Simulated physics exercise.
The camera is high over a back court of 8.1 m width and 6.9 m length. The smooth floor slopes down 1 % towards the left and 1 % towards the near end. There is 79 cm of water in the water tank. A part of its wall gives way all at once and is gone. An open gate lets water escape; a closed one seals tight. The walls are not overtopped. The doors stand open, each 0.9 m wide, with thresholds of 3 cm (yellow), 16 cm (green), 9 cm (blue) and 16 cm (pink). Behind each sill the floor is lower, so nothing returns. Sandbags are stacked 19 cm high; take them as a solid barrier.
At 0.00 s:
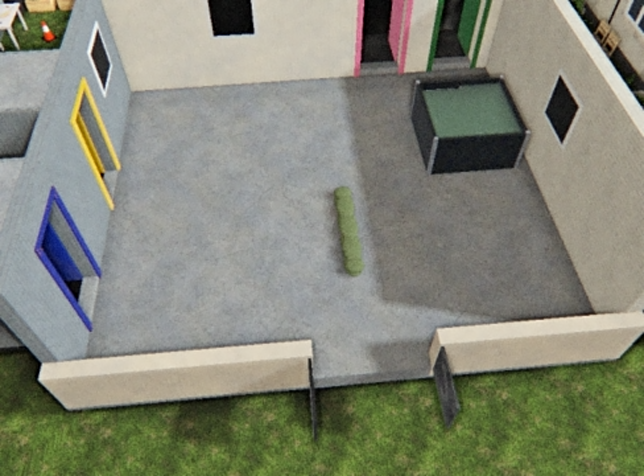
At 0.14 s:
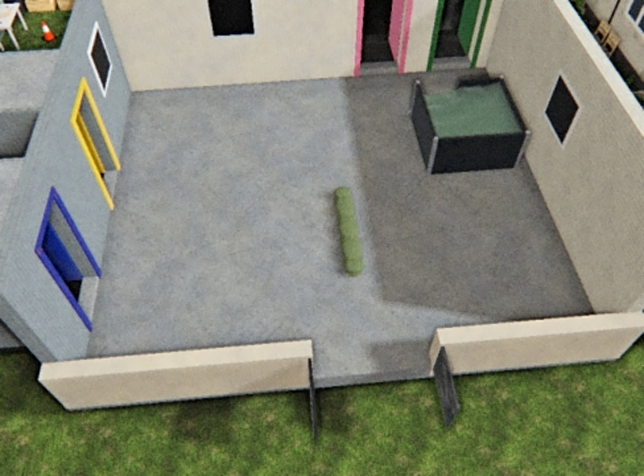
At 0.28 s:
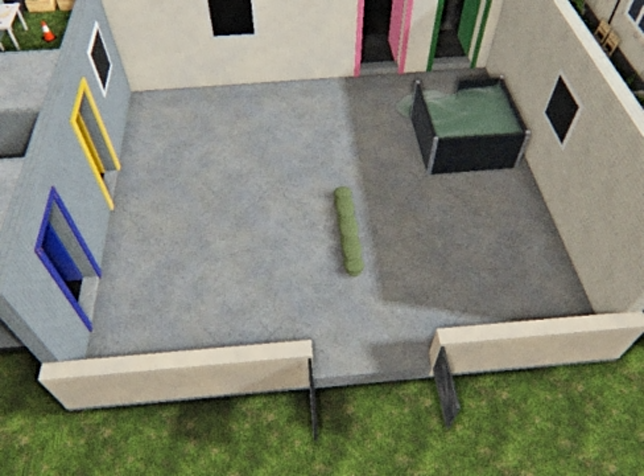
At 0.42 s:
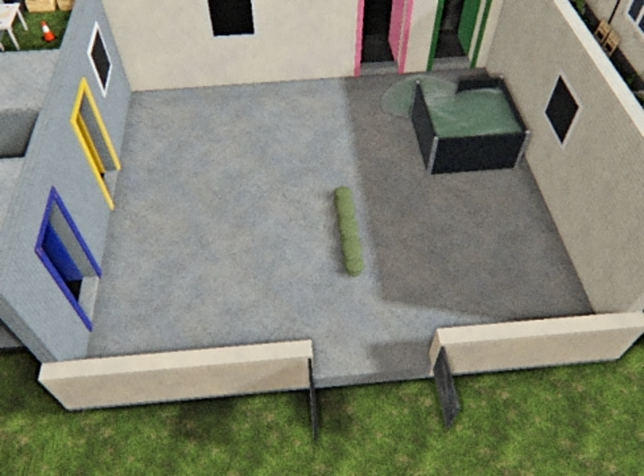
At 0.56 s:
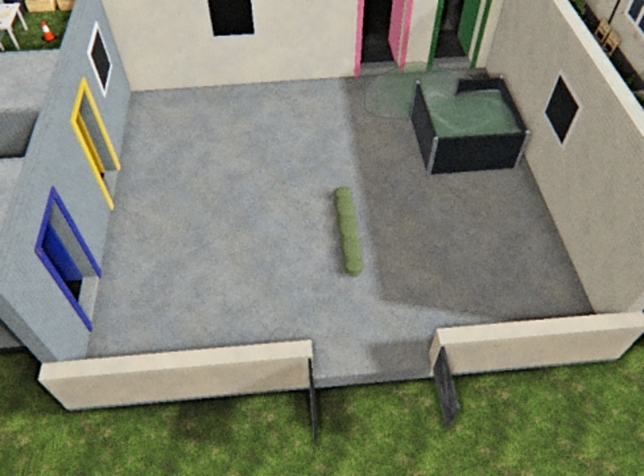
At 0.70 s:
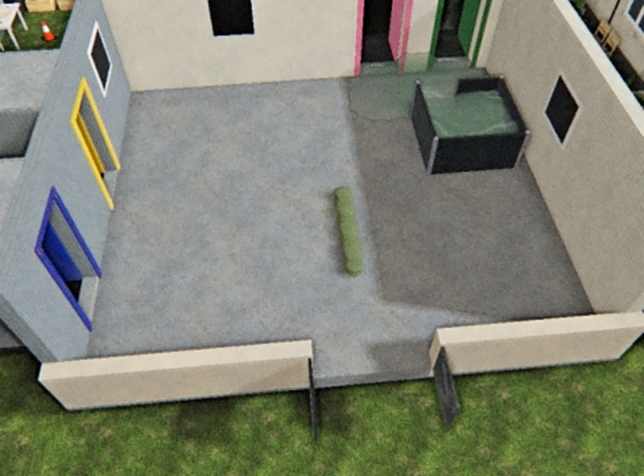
In a walled court, water pours from a dark tank's far side and spreads leftward across the floor.
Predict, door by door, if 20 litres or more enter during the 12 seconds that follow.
Door by door: At the yellow door it exceeds the limit; at the green door it exceeds the limit; at the blue door it stays under the limit; at the pink door it exceeds the limit.
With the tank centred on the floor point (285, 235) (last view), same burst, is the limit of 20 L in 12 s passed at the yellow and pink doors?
Against that limit: Yellow past it, pink under.
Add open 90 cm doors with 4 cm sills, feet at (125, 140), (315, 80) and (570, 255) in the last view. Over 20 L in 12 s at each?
In that order: Past it, above, not over.
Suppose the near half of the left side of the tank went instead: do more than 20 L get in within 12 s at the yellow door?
Then: Yellow past it.
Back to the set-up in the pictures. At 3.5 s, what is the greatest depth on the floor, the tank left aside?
About 24 cm.
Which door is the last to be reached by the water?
It is the blue one.
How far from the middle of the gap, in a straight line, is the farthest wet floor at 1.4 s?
Some 3.8 m out.
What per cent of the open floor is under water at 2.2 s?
Some 20 per cent of it.
After 1.4 s water covers 10 % of the floor and is deepest (42 cm) near (413, 78); yellow door not reached, green door 28 cm at the sill, 26 L in, blue door not reached, pink door 34 cm at the sill, 45 L in.
After 2.2 s water covers 20 % of the floor and is deepest (36 cm) near (481, 68); yellow door not reached, green door 24 cm at the sill, 67 L in, blue door not reached, pink door 27 cm at the sill, 107 L in.
After 3.5 s water covers 35 % of the floor and is deepest (24 cm) near (413, 78); yellow door not reached, green door 16 cm at the sill, 87 L in, blue door not reached, pink door 22 cm at the sill, 140 L in.
After 7.0 s water covers 55 % of the floor and is deepest (12 cm) near (405, 79); yellow door 6 cm at the sill, 31 L in, green door 8 cm at the sill, 89 L in, blue door 5 cm at the sill, 0 L in, pink door 11 cm at the sill, 153 L in.
After 12.0 s water covers 65 % of the floor and is deepest (12 cm) near (82, 385); yellow door 5 cm at the sill, 60 L in, green door 4 cm at the sill, 89 L in, blue door 7 cm at the sill, 0 L in, pink door 5 cm at the sill, 153 L in.
